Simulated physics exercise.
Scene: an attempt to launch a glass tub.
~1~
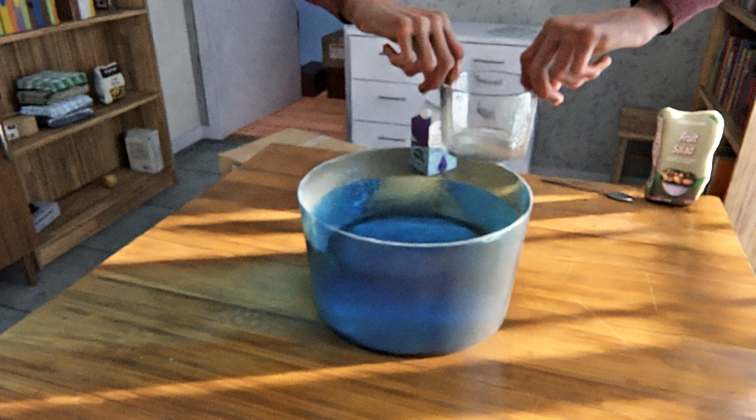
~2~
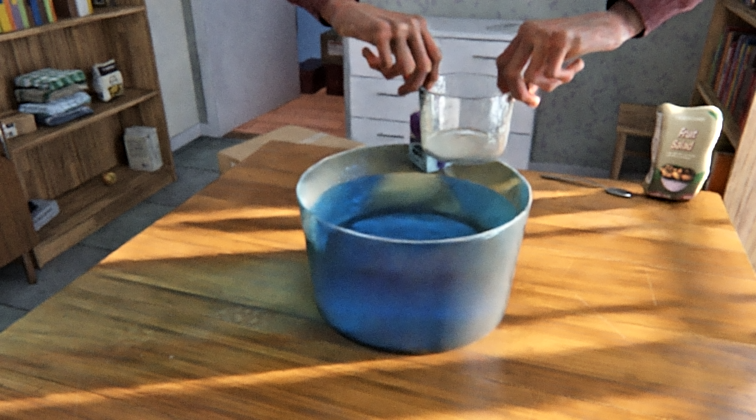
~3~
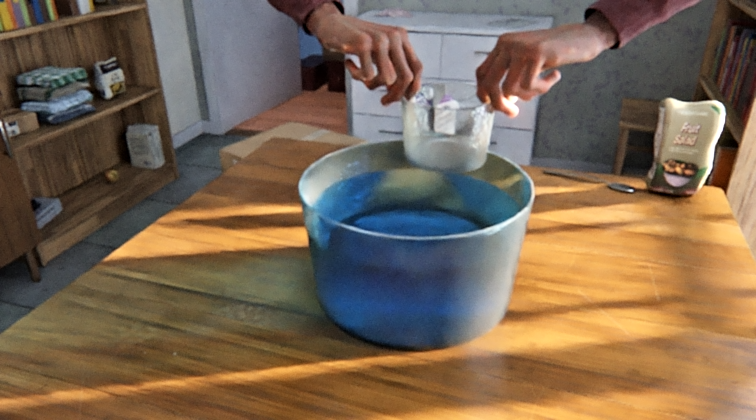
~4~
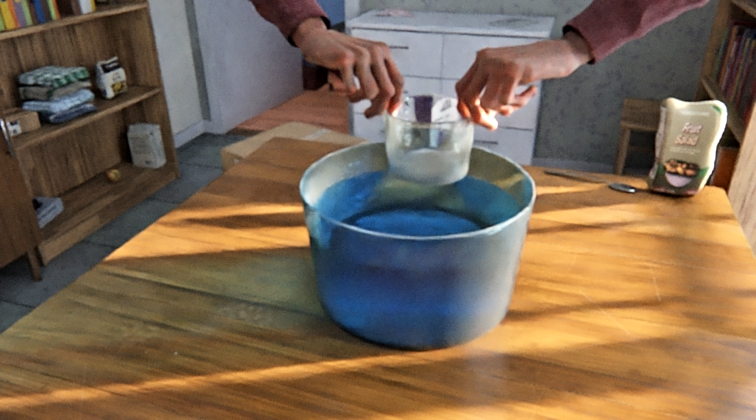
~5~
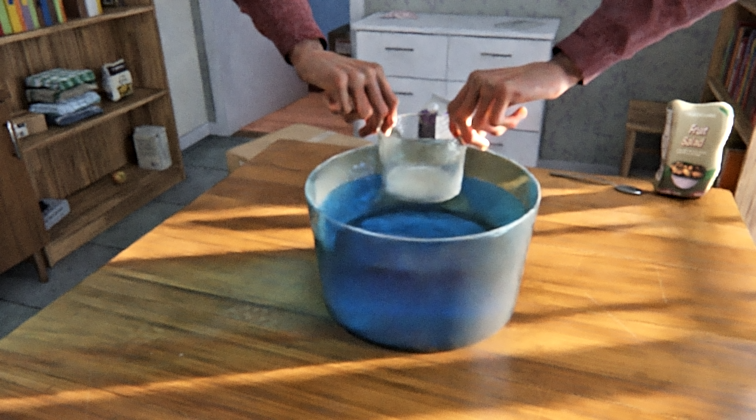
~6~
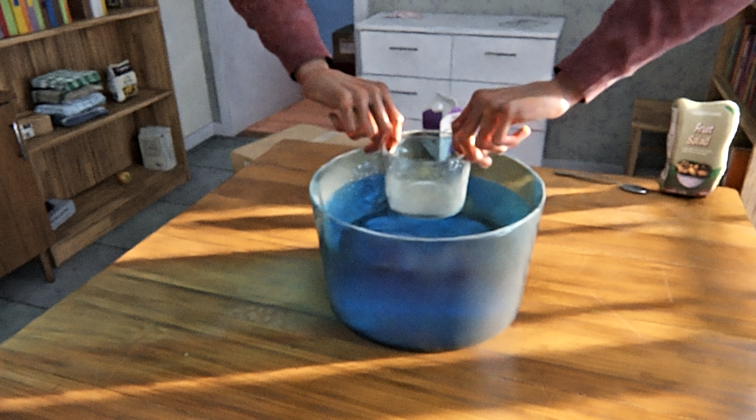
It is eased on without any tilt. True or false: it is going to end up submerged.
False.
Shortly, the tub dips into the water.
Then, it bobs and steadies.
At the finish, the tub floats with about half of its side showing.
